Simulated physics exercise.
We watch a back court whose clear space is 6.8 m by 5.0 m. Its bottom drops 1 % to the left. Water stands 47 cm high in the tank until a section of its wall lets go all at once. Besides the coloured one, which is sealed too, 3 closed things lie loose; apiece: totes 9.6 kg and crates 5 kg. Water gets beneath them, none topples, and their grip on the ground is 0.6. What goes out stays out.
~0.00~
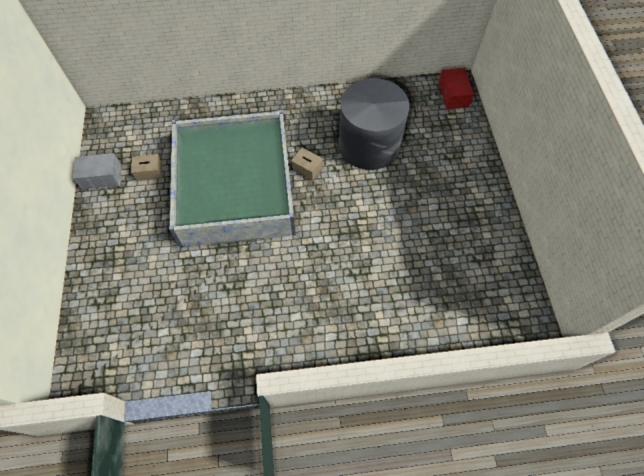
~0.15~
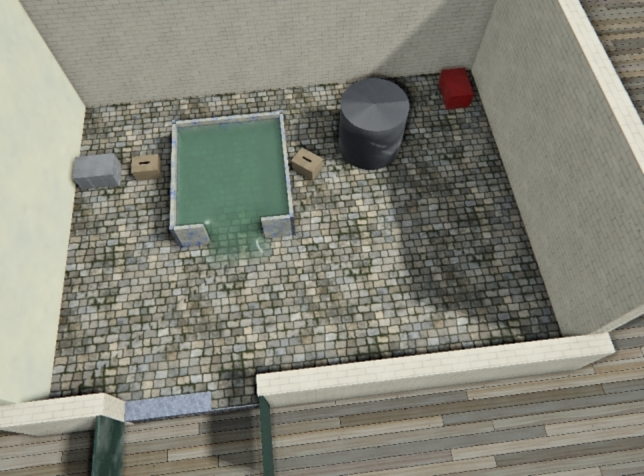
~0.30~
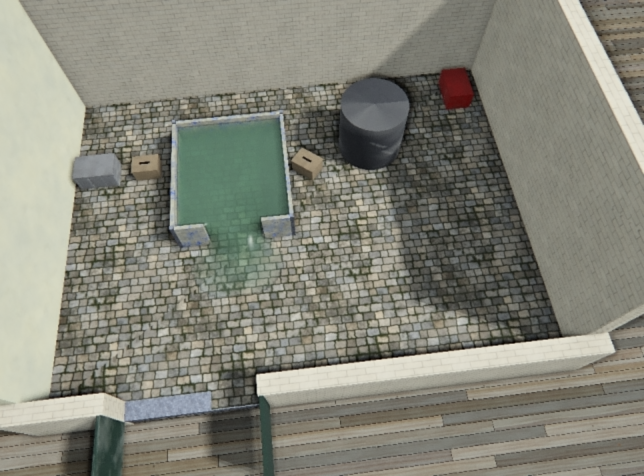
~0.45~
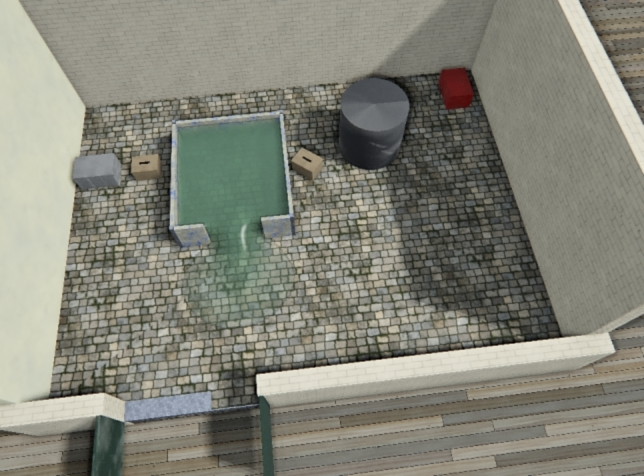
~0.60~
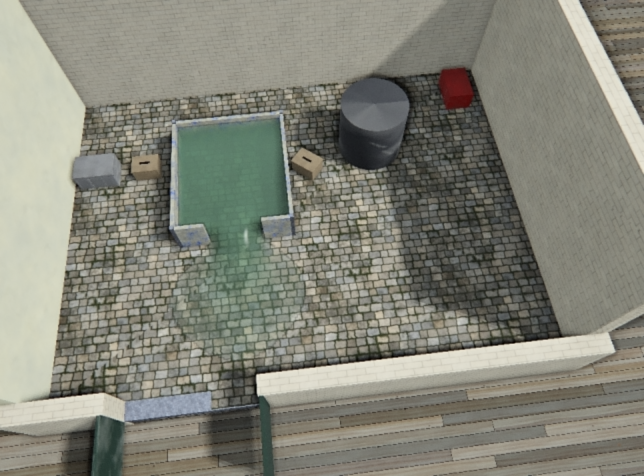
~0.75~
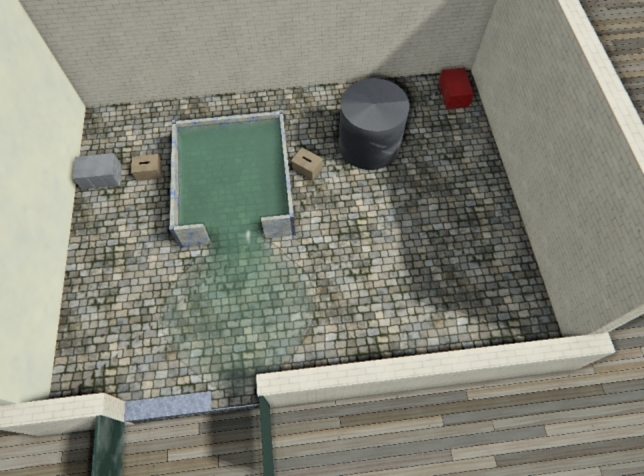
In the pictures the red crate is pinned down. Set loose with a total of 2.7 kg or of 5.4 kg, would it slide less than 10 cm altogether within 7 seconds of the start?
For it, the smaller load will do.
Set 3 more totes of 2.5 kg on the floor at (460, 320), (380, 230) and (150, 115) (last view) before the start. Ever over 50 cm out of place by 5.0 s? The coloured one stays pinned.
In turn: Past it, short of it, less.
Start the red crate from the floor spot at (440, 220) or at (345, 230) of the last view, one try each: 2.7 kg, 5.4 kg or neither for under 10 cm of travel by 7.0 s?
In turn: It takes the larger; either load holds.
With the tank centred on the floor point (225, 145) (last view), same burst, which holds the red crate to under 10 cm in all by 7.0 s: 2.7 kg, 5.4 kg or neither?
Then the lower weight is enough.
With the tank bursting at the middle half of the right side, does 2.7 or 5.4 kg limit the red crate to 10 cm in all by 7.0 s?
Then neither weight holds it.
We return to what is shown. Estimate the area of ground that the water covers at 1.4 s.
About 9.5 m2.
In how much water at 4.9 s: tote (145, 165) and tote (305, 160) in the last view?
Roughly 0 and 0 cm.
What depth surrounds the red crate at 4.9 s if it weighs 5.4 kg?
Roughly 0 cm.
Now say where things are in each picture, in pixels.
In the first picture, the red crate at (458, 82) rests on the ground; 3.0 m2 under water; 0 of 4 have shifted.
In the second picture, the red crate at (458, 82) rests on the ground; 3.4 m2 under water; 0 of 4 have shifted.
In the third picture, the red crate at (458, 82), on the bottom; water covers 3.8 m2; 0 of 4 have shifted.
In the fourth picture, the red crate at (458, 82) rests on the ground; water covers 4.5 m2; 0 of 4 have shifted.
In the fifth picture, the red crate at (458, 82), on the bottom; 5.3 m2 under water; 0 of 4 have shifted.
In the sixth picture, the red crate at (458, 82), on the bottom; water covers 6.2 m2; 0 of 4 have shifted.
After 1.4 s the red crate would be 0 cm from its start with 2.7 kg and 0 cm from its start with 5.4 kg; 0 cm of water round it then.
After 3.1 s the red crate would be 0 cm from its start with 2.7 kg and 0 cm from its start with 5.4 kg; 0 cm of water round it then.
After 4.9 s the red crate would be 0 cm from its start with 2.7 kg and 0 cm from its start with 5.4 kg; 0 cm of water round it then.
After 7.0 s the red crate would be 0 cm from its start with 2.7 kg and 0 cm from its start with 5.4 kg; 1 cm of water round it then.
